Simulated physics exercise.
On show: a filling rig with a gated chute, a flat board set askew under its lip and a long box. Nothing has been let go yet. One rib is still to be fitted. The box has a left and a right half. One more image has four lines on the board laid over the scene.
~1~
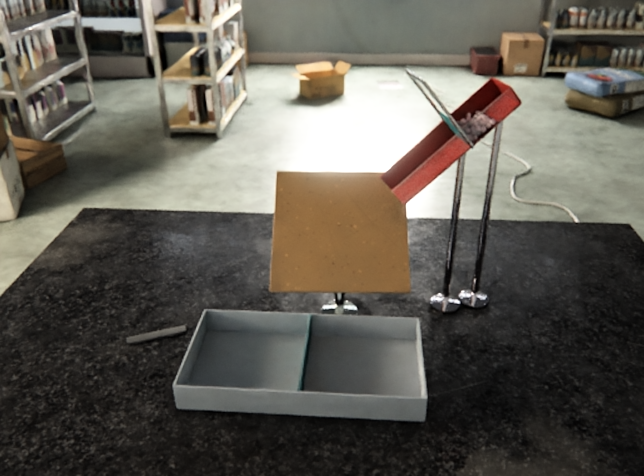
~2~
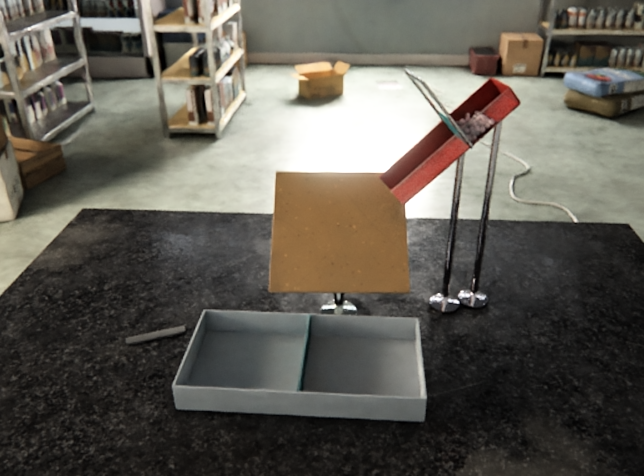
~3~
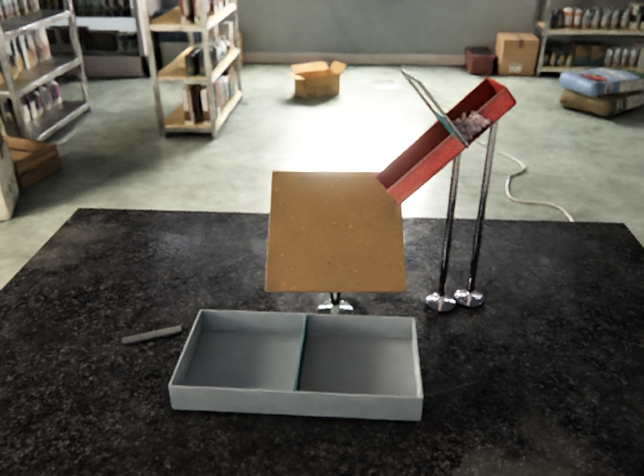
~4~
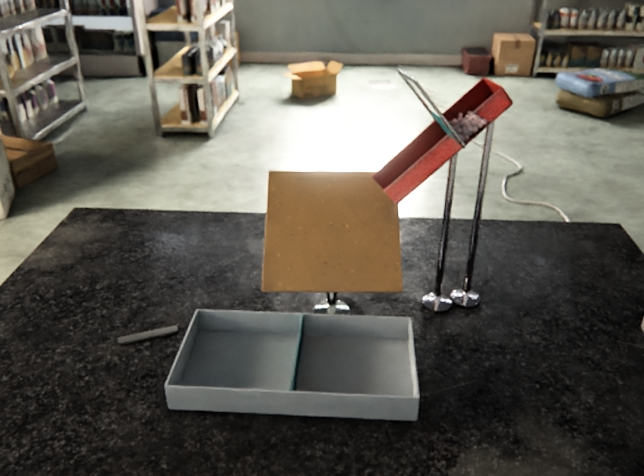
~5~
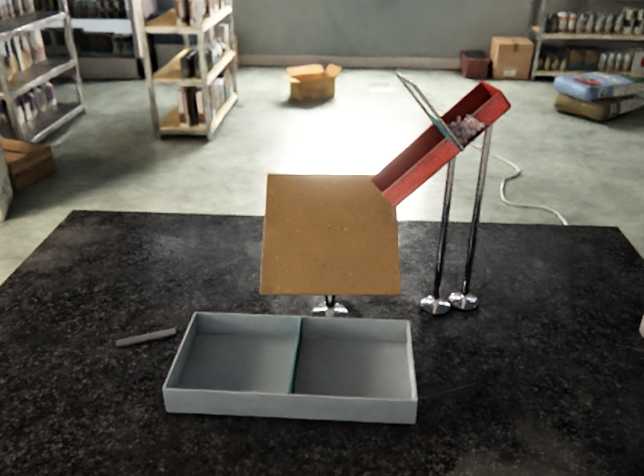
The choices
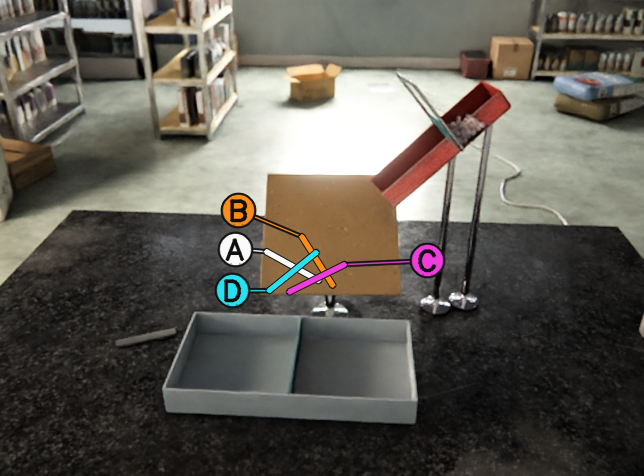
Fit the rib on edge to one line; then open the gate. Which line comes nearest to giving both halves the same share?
Go for D.
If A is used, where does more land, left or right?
More lands on the right.
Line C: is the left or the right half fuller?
Left.
On the marked copy, line A from (266, 251) to (318, 280); line B from (301, 236) to (332, 285); line C from (344, 264) to (289, 291); line D from (316, 252) to (269, 290).
If A is chosen, of what is caught, a small part in the left half, nearly all in the right.
If B is chosen, of what is caught, a stray few in the left half, nearly all in the right.
If C is chosen, of what is caught, most in the left half, about a quarter in the right.
If D is chosen, of what is caught, about half in the left half, about half in the right.
